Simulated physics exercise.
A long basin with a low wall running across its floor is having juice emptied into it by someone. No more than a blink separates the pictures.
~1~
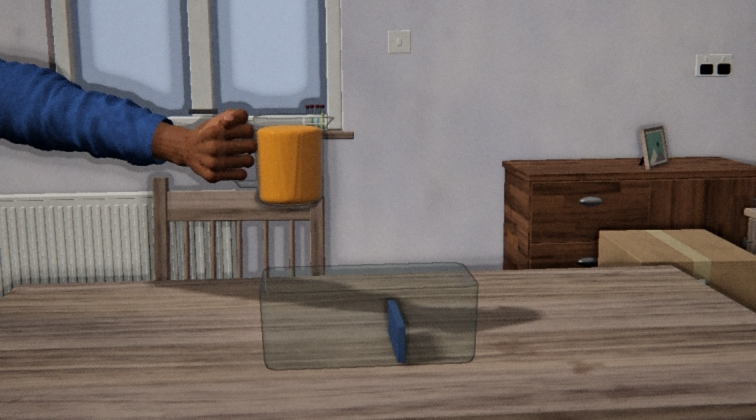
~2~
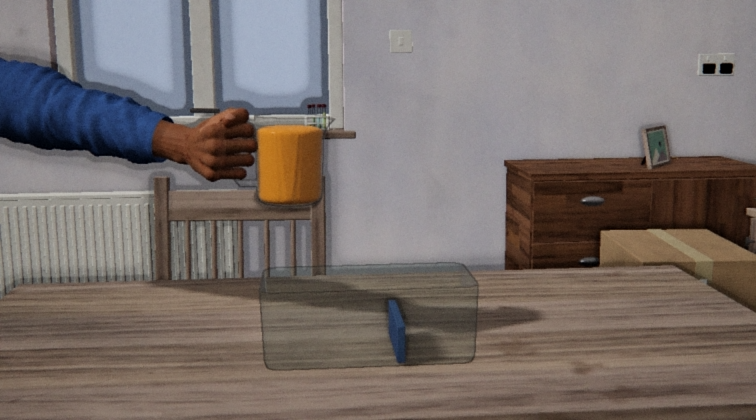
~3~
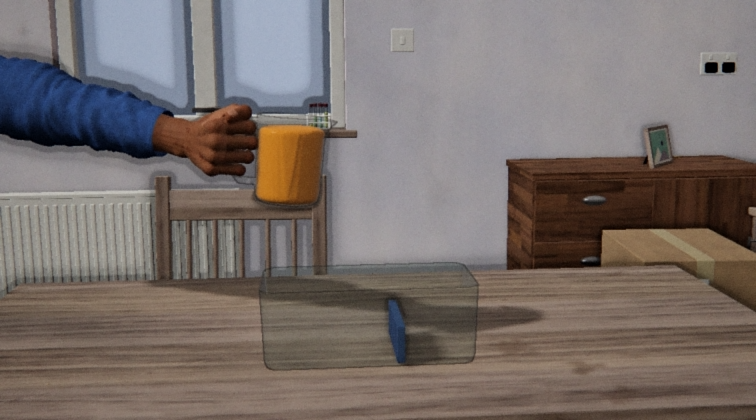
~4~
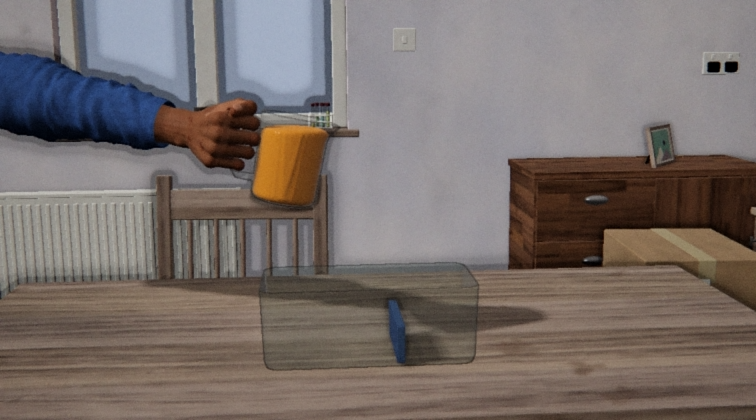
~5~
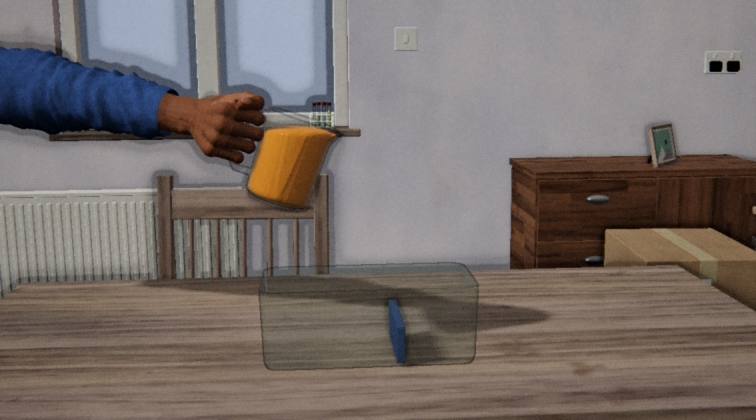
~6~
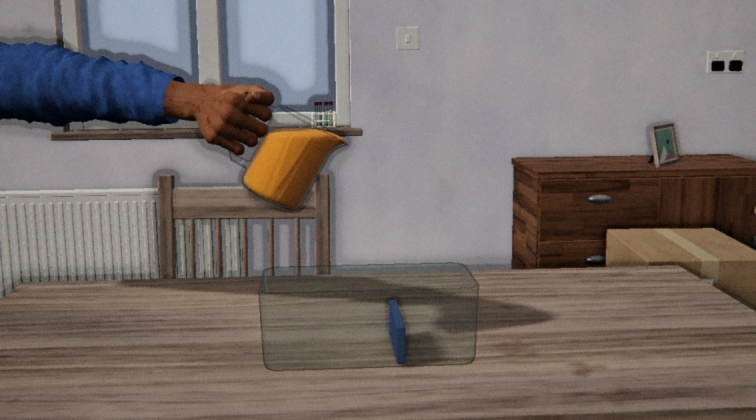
In a room with a wooden table, chair and dresser, a hand in a blue sleeve holds an orange jug nearly upright above a long clear basin with a low blue wall inside. The hand then tilts the jug steadily to the right, its spout side dipping lower as its base swings left.
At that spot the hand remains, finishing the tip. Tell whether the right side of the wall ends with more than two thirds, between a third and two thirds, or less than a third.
The share right of the wall is left at a third to two thirds.
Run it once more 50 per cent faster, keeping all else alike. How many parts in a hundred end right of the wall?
Around 45 percent ends up there.
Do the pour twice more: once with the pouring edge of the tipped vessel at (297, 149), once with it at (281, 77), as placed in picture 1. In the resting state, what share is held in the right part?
0 %, then 5 %.
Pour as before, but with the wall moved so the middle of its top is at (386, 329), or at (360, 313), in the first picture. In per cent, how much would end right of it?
75 % then 95 %, approximately.
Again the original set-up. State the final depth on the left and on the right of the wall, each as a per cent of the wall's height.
Once it is still, the left part shows 20 per cent and the right part 40.
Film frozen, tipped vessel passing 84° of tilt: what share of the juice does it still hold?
It still holds around 70 per cent there.
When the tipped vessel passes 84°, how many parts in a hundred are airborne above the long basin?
Roughly 25 in a hundred.
A moment on, the tilt is 84° and 69 per cent is still to pour, 2 is left of the wall and 5 right of it.
Next, the tilt is 97° and 27 per cent is still to pour, 20 is left of the wall and 28 right of it.
Then the tilt is 97° and 8 per cent is still to pour, 38 is left of the wall and 46 right of it.
Later the tilt is 97° and 2 per cent is still to pour, 49 is left of the wall and 46 right of it.
At rest 52 per cent lies left of the wall, 46 right of it and 2 outside.
